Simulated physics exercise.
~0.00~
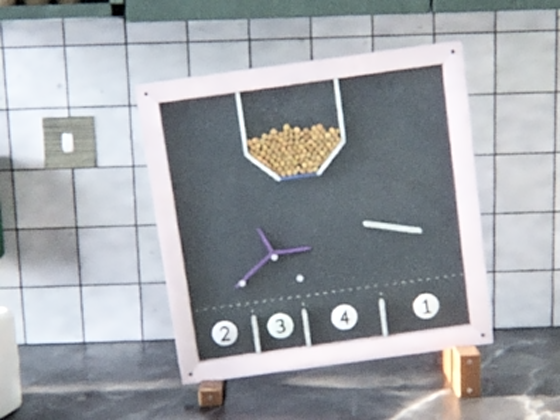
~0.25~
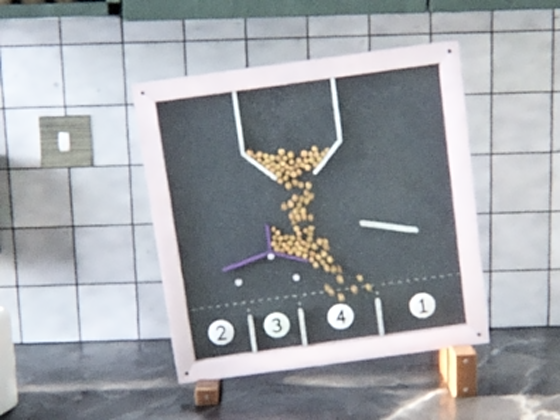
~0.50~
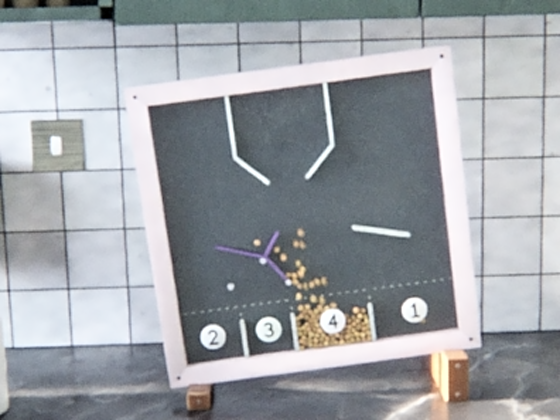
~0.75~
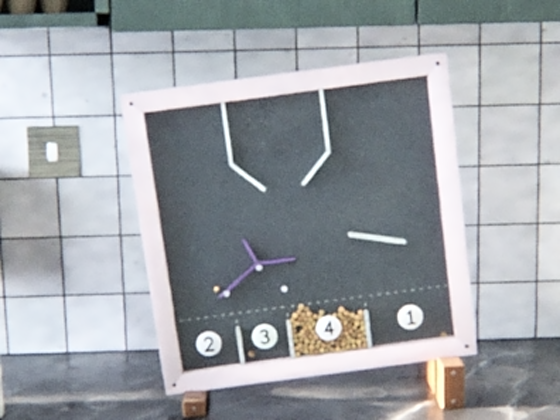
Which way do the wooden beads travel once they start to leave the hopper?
The beads move down, falling past the purple rocker towards the bins at the bottom of the case.
Wooden beads pour from the hopper past a tilting purple rocker and pile up in bin four.
